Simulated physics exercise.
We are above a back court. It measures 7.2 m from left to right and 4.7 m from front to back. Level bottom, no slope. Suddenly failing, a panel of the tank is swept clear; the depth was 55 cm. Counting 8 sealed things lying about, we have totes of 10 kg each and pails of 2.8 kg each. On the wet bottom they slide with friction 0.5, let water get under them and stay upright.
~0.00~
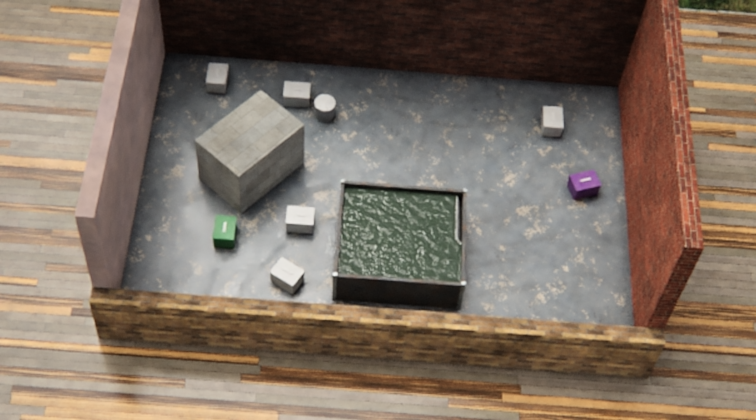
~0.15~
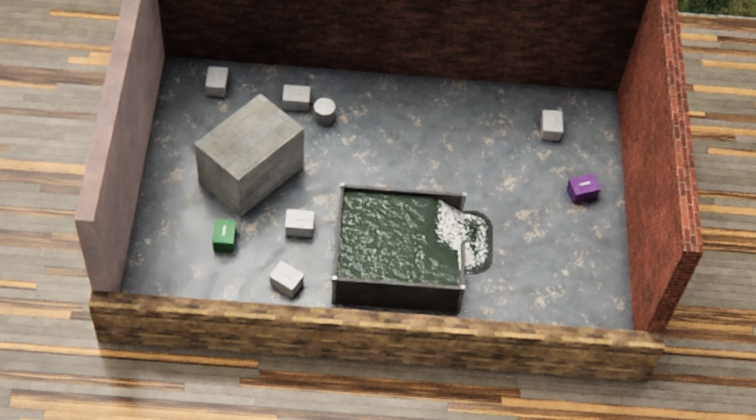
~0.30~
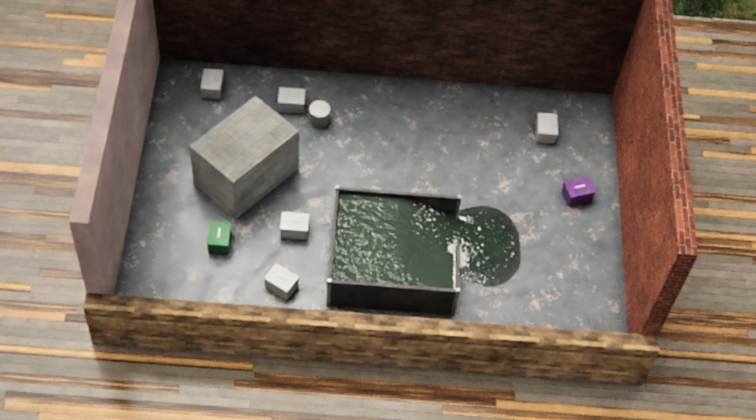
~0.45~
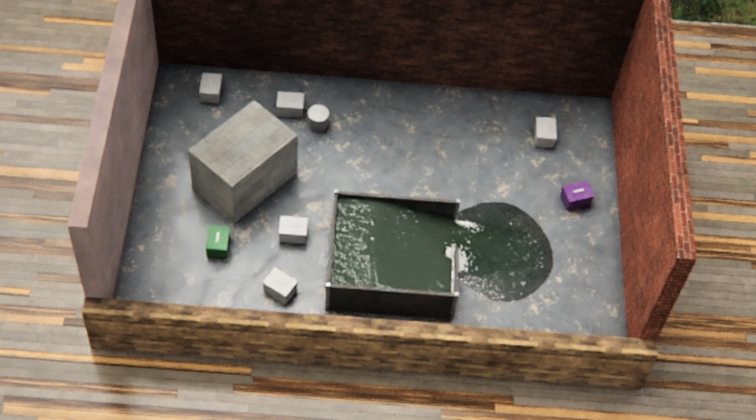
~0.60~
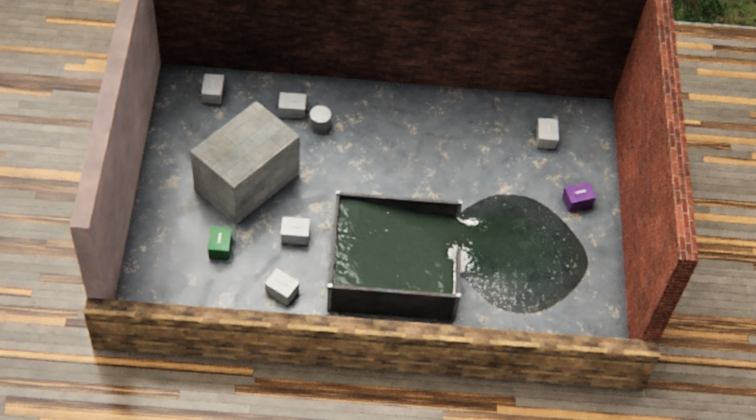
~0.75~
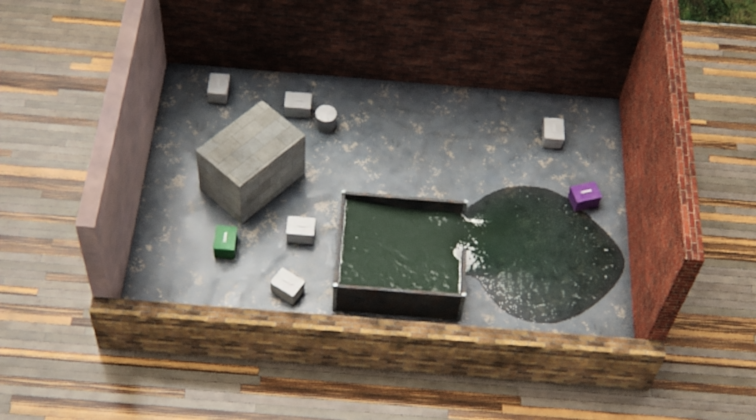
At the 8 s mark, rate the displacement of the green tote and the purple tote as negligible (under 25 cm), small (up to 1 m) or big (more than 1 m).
Green tote - negligible, purple tote - big.
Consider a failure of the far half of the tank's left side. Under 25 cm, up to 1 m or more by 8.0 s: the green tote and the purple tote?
In that situation the green tote drifts a long way, while the purple tote stays about where it was.
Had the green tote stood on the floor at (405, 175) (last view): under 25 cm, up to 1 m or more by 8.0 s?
From that spot, it remains nearly still.
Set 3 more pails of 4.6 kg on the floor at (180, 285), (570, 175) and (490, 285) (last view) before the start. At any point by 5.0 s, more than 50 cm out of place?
One by one: Below the mark, beyond the mark, below the mark.
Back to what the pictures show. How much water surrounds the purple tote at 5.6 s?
About 5 cm.
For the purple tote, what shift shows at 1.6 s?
It has shifted about 50 cm.
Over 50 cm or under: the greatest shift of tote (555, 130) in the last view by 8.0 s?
The answer is that it exceeded the limit.
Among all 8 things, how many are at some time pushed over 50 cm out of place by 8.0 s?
That comes to 2.
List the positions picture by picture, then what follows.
In the first picture, the green tote at (225, 227), on the bottom; the purple tote at (585, 180) rests on the ground; 2.6 m2 under water; 0 of 8 have shifted.
In the second picture, the green tote at (224, 231) rests on the ground; the purple tote at (585, 184), on the bottom; 3.1 m2 under water; 0 of 8 have shifted.
In the third picture, the green tote at (219, 233), on the bottom; the purple tote at (580, 187), on the bottom; water covers 3.7 m2; 0 of 8 have shifted.
In the fourth picture, the green tote at (218, 238) rests on the ground; the purple tote at (578, 191), on the bottom; water covers 4.5 m2; 0 of 8 have shifted.
In the fifth picture, the green tote at (220, 238), on the bottom; the purple tote at (580, 192) rests on the ground; 5.5 m2 under water; 0 of 8 have shifted.
In the sixth picture, the green tote at (225, 238), on the bottom; the purple tote at (586, 192), on the bottom; 6.6 m2 under water; 0 of 8 have shifted.
After 1.6 s the green tote is near (225, 238), 0.0 m from its start, aground; the purple tote is near (613, 181), 0.5 m from its start, aground; 0 afloat.
After 3.6 s the green tote is near (225, 238), 0.0 m from its start, aground; the purple tote is near (507, 94), 2.1 m from its start, aground; 0 afloat.
After 5.6 s the green tote is near (225, 238), 0.0 m from its start, aground; the purple tote is near (408, 96), 3.1 m from its start, aground; 0 afloat.
After 8.0 s the green tote is near (225, 238), 0.0 m from its start, aground; the purple tote is near (385, 98), 3.4 m from its start, aground; 1 afloat.
